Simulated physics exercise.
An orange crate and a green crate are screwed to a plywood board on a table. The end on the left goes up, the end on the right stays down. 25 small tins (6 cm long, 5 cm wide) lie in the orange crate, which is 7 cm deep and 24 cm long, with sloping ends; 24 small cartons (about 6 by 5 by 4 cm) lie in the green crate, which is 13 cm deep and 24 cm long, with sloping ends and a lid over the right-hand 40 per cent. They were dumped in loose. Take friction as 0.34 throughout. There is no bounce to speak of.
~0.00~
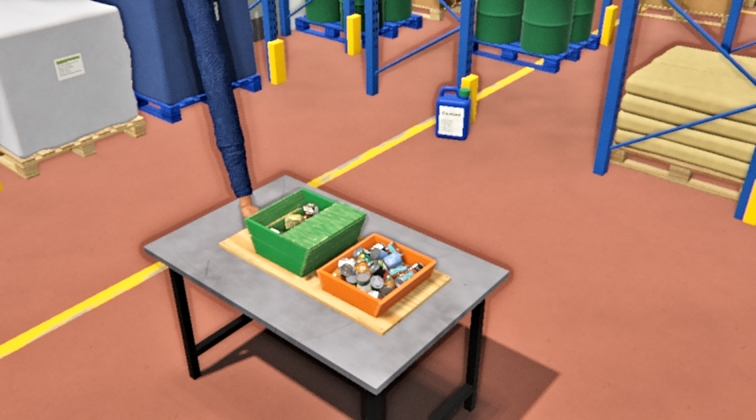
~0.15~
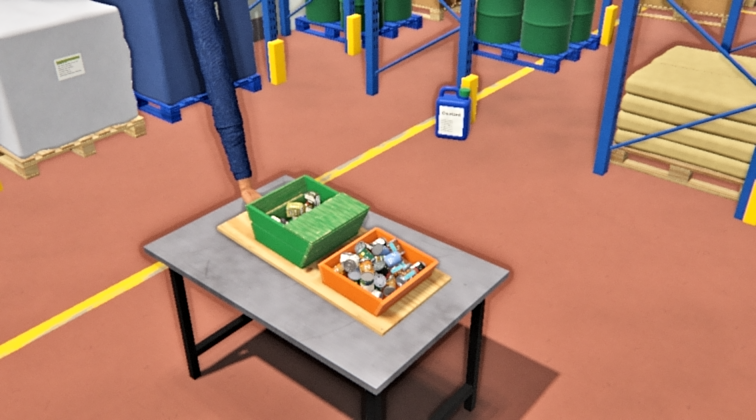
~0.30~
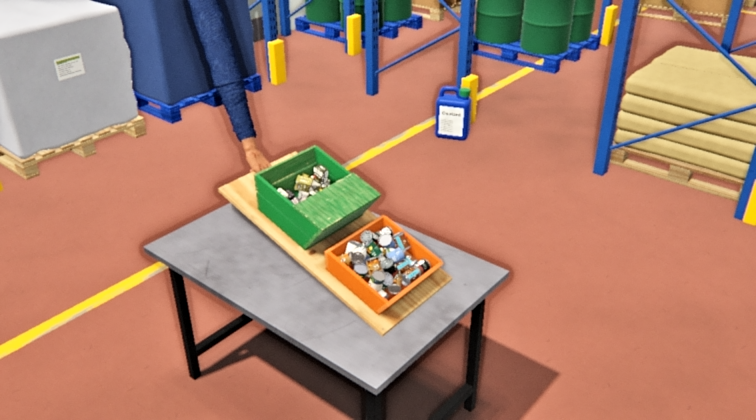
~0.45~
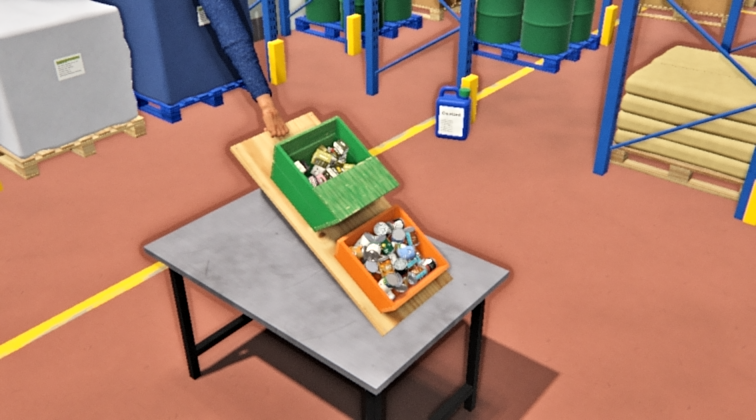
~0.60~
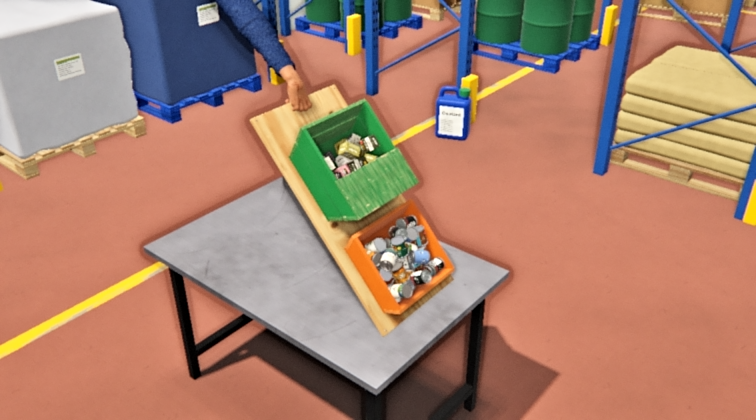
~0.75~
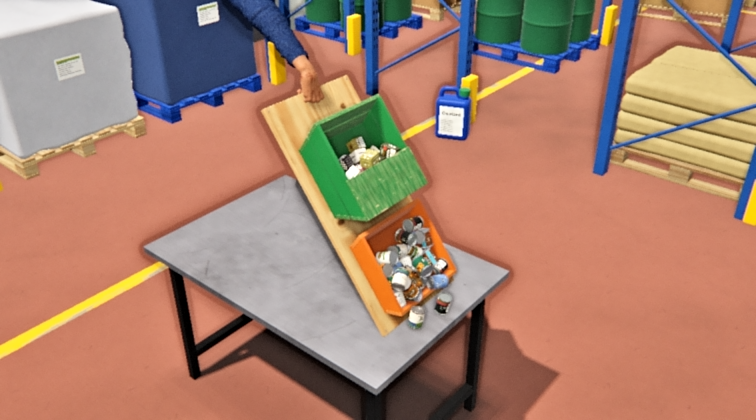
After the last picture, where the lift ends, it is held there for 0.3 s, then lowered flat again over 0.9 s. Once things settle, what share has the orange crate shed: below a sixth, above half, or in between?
The orange crate loses from a sixth to a half of its small tins.
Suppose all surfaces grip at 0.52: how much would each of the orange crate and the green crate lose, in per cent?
In that case orange crate 40, green crate 0 per cent.
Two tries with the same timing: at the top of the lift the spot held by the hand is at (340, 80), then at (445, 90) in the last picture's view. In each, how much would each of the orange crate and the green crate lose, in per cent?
Orange crate 60 then 100, green crate 0 then 30 per cent.
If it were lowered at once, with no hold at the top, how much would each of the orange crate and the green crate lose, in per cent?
In that case orange crate 20, green crate 0 per cent.
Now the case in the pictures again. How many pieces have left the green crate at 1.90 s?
About: Green crate 0.
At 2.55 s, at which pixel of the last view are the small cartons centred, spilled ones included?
Near (315, 245).
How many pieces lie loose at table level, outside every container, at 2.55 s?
Some 3 pieces.
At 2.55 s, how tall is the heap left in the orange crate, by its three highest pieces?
Roughly 8 cm high.
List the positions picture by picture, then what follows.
In the first picture (each is followed by its nearest rim corner in this view), orange crate, (380, 301); green crate, (307, 249); 0° from level; none out.
In the second picture, orange crate, (382, 301); green crate, (310, 242); 6° from level.
In the third picture, orange crate, (387, 303); green crate, (320, 229); 19° from level.
In the fourth picture, orange crate, (394, 306); green crate, (338, 218); 34° from level.
In the fifth picture, orange crate, (400, 310); green crate, (357, 216); 47° from level.
In the sixth picture, orange crate, (402, 312); green crate, (366, 217); 53° from level; 2 out, the lowest tin at (443, 304).
After 1.04 s, tilt 53°; orange crate 19 in, 6 out and green crate 24 in, 0 out.
After 1.40 s, tilt 35°; orange crate 16 in, 9 out and green crate 24 in, 0 out.
After 1.90 s, tilt 0°; orange crate 16 in, 9 out and green crate 24 in, 0 out.
Final count (at 2.55 s), orange crate 16 in, 9 out and green crate 24 in, 0 out. Asked share, 9 of 25, 36 per cent.
